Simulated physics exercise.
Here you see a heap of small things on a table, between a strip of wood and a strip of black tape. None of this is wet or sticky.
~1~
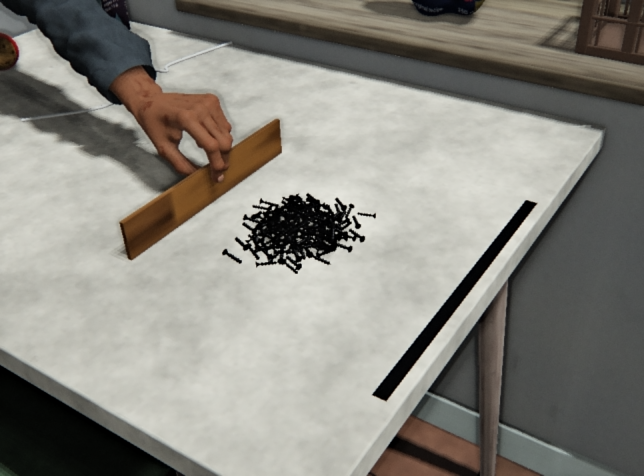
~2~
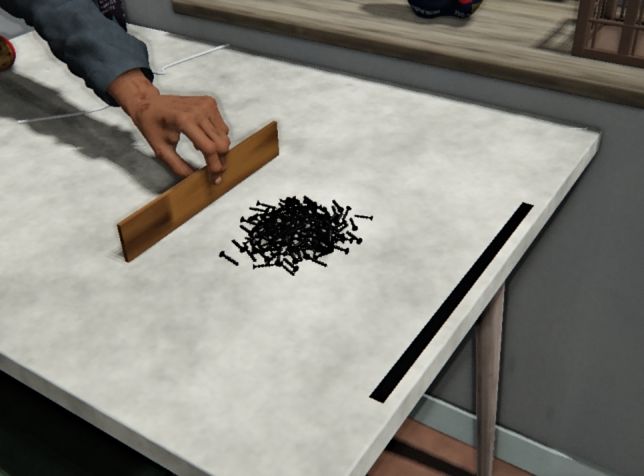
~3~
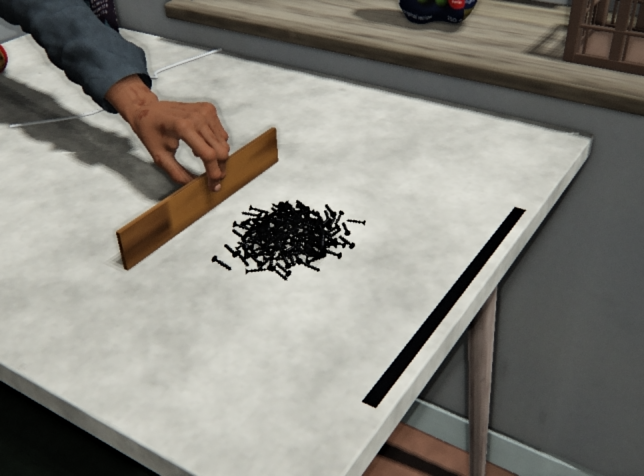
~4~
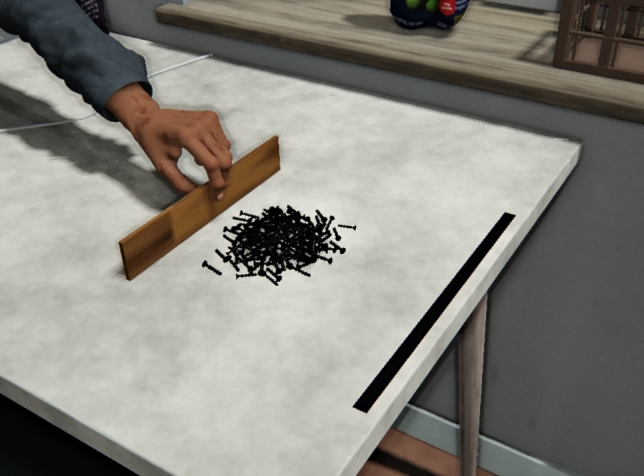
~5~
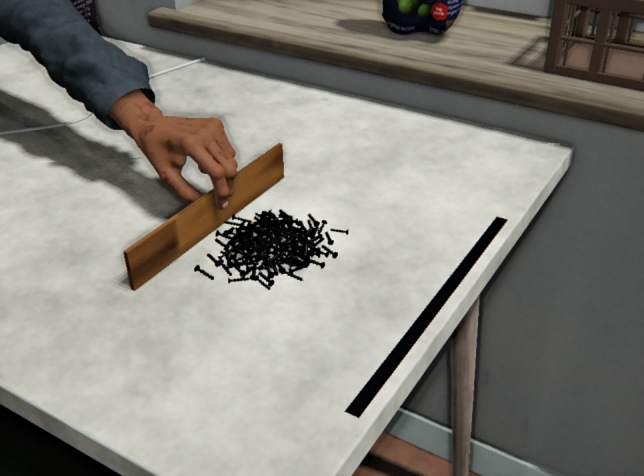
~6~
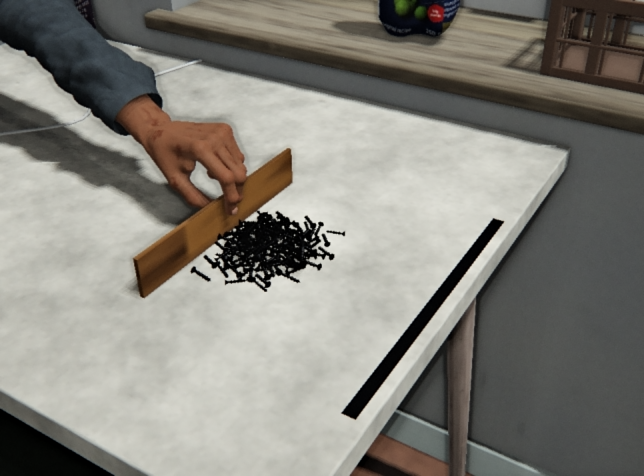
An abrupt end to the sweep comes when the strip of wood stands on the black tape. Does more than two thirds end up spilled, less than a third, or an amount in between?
More than two thirds spills.
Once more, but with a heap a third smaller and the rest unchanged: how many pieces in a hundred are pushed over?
About 100 in a hundred.
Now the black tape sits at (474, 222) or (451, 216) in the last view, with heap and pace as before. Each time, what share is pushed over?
First try about 60 per cent, second about 20 per cent.
Soon, strip of wood still moving, near (326, 232); heap all on the table, its front near (387, 298).
A while on, strip of wood stopped at the black tape; heap most over the edge.
Towards the end, strip of wood stopped at the black tape; heap nearly all over the edge.
Finally, strip of wood stopped at the black tape; heap nearly all over the edge.
